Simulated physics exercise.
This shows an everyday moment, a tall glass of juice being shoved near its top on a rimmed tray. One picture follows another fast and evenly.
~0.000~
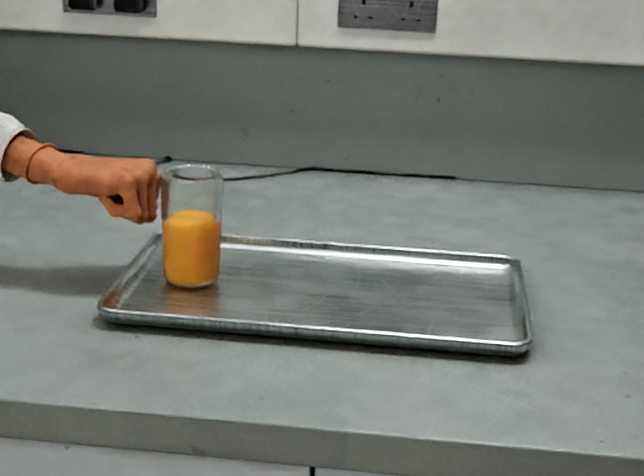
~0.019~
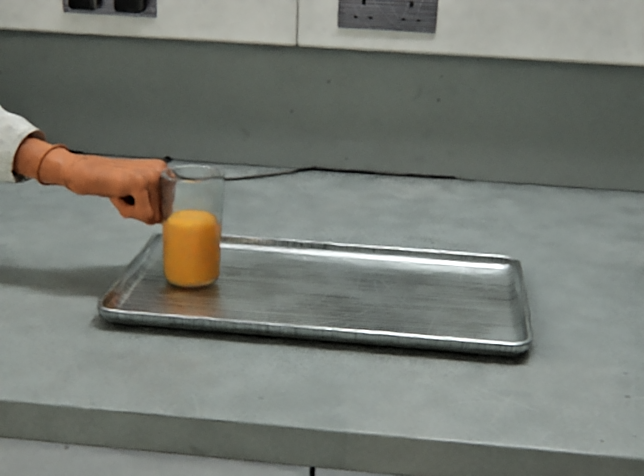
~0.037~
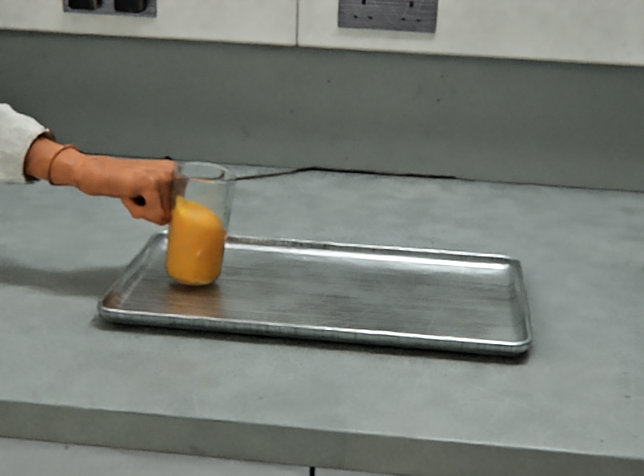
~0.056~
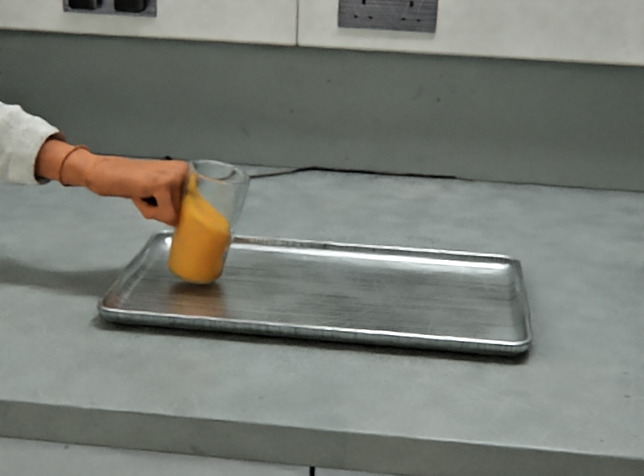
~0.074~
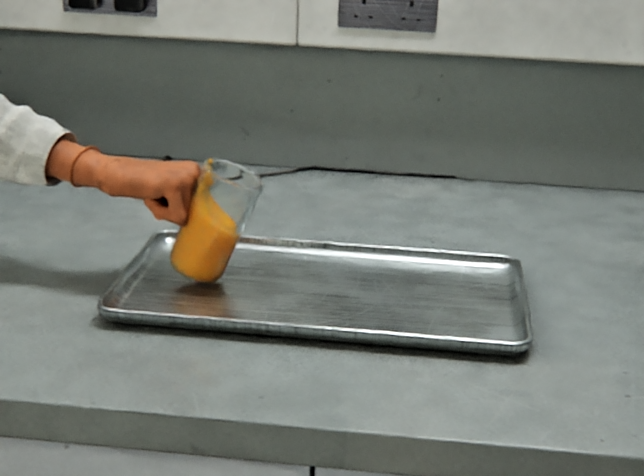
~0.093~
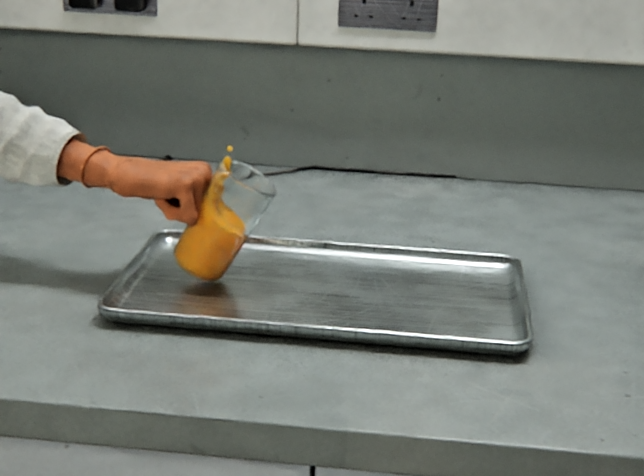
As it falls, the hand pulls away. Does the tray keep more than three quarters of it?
Basically, the tray catches less than three quarters of it.
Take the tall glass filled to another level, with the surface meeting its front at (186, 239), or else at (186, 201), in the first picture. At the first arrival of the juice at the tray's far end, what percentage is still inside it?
The first level leaves around 45 percent, the second around 50 percent.
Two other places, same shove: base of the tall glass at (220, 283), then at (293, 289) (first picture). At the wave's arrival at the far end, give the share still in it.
Roughly 60 per cent, and 80 per cent.
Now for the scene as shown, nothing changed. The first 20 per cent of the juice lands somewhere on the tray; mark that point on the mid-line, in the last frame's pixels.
I'd mark it somewhere close to pixel (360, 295).
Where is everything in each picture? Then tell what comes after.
In the first frame, it leans 0°; its right rim is at (220, 177); the juice meets the walls at (168, 214) and (218, 218); the tray's far rim is at (523, 298); the tray is clear ahead.
In the second frame, it leans 0°; its right rim is at (221, 177); the juice meets the walls at (168, 214) and (218, 218).
In the third frame, it leans 7°; its right rim is at (233, 179); the juice meets the walls at (176, 195) and (220, 218).
In the fourth frame, it leans 14°; its right rim is at (247, 182); the juice meets the walls at (190, 180) and (232, 225).
In the fifth frame, it leans 21°; its right rim is at (260, 187); the juice meets the walls at (195, 204) and (240, 227).
In the sixth frame, it leans 28°; its right rim is at (273, 194); the juice meets the walls at (194, 217) and (249, 225); 1 per cent is over the edge.
A moment on, the tall glass lies on its side and 99 per cent is in the glass, 0 on the tray and 1 above or beyond its rim.
Next, the tall glass lies on its side and 54 per cent is in the glass, 39 on the tray and 7 above or beyond its rim.
Then the tall glass lies on its side and 29 per cent is in the glass, 58 on the tray and 13 above or beyond its rim.
Later the tall glass lies on its side and 16 per cent is in the glass, 44 on the tray and 40 above or beyond its rim.
Finally, 61 per cent is held by tray and glass, 39 is off the tray.
